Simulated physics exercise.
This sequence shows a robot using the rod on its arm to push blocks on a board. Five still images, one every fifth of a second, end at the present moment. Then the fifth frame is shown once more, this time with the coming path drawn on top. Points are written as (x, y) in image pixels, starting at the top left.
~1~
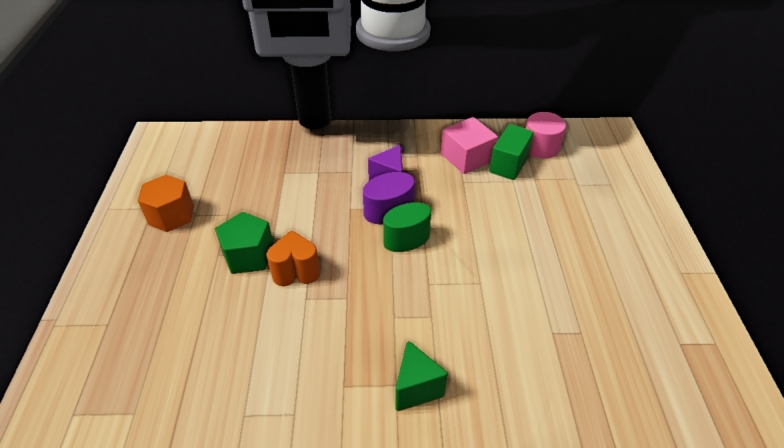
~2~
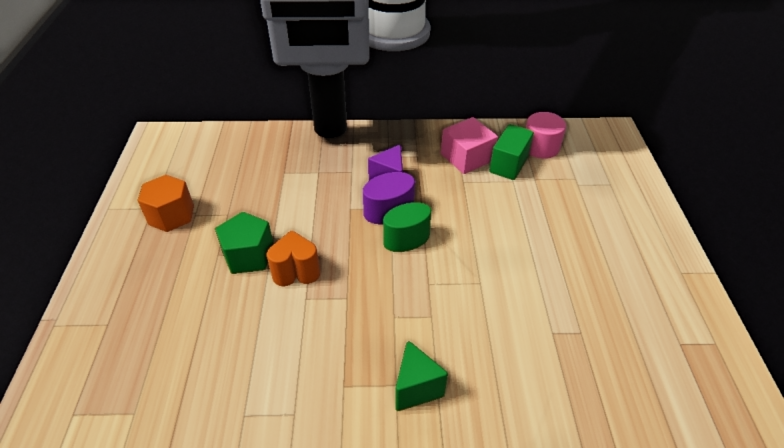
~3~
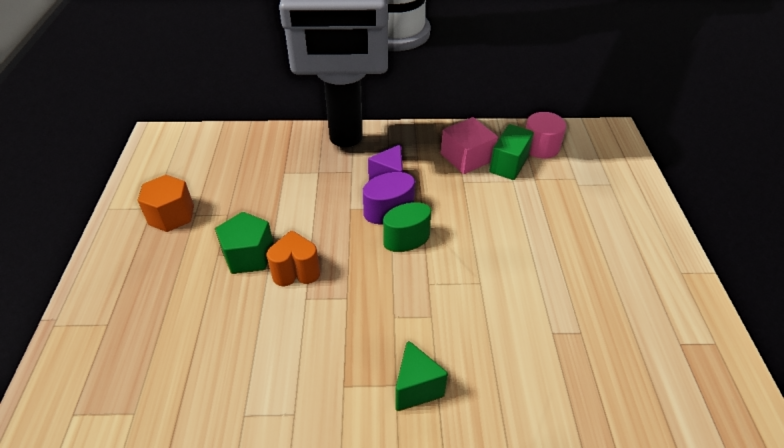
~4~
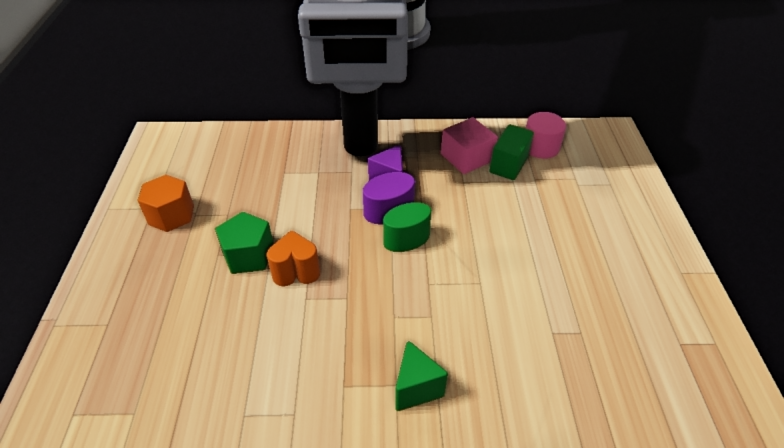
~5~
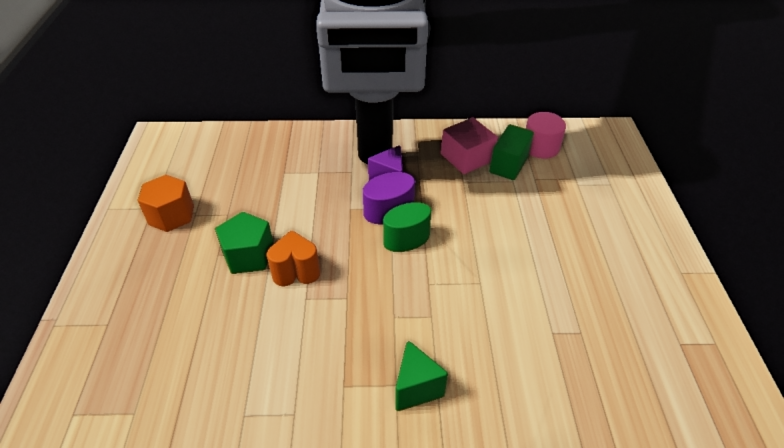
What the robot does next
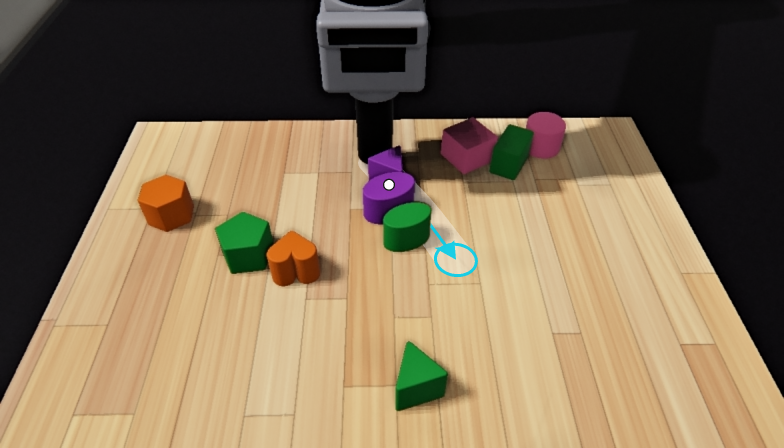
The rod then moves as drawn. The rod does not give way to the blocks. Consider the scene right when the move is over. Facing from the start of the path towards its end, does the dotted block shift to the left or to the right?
Goes right.
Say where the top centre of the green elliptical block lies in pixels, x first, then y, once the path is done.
It sits at (407, 237).
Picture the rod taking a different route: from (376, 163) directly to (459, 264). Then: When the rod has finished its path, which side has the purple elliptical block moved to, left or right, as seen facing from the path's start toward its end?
Slides right.
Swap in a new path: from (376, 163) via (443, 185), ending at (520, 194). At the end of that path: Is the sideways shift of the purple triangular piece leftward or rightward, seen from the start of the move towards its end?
It is pushed towards the right-hand side.
The drawn path runs from (376, 163) via (402, 190) and (429, 222), ending at (456, 260); the dot is on the purple elliptical block.
On the path given first. One third of the way, rod at (402, 183); purple elliptical block at (392, 194), turned 40° clockwise; purple triangular piece at (426, 182); green elliptical block at (408, 220).
Two thirds of the way, rod at (430, 216); purple elliptical block at (391, 206), turned 75° clockwise; purple triangular piece at (464, 208), turned 40° anticlockwise; green elliptical block at (407, 237).
At the end, rod at (457, 252); purple elliptical block at (391, 206), turned 75° clockwise; purple triangular piece at (489, 221), turned 75° anticlockwise; green elliptical block at (407, 237); pink square not moved.
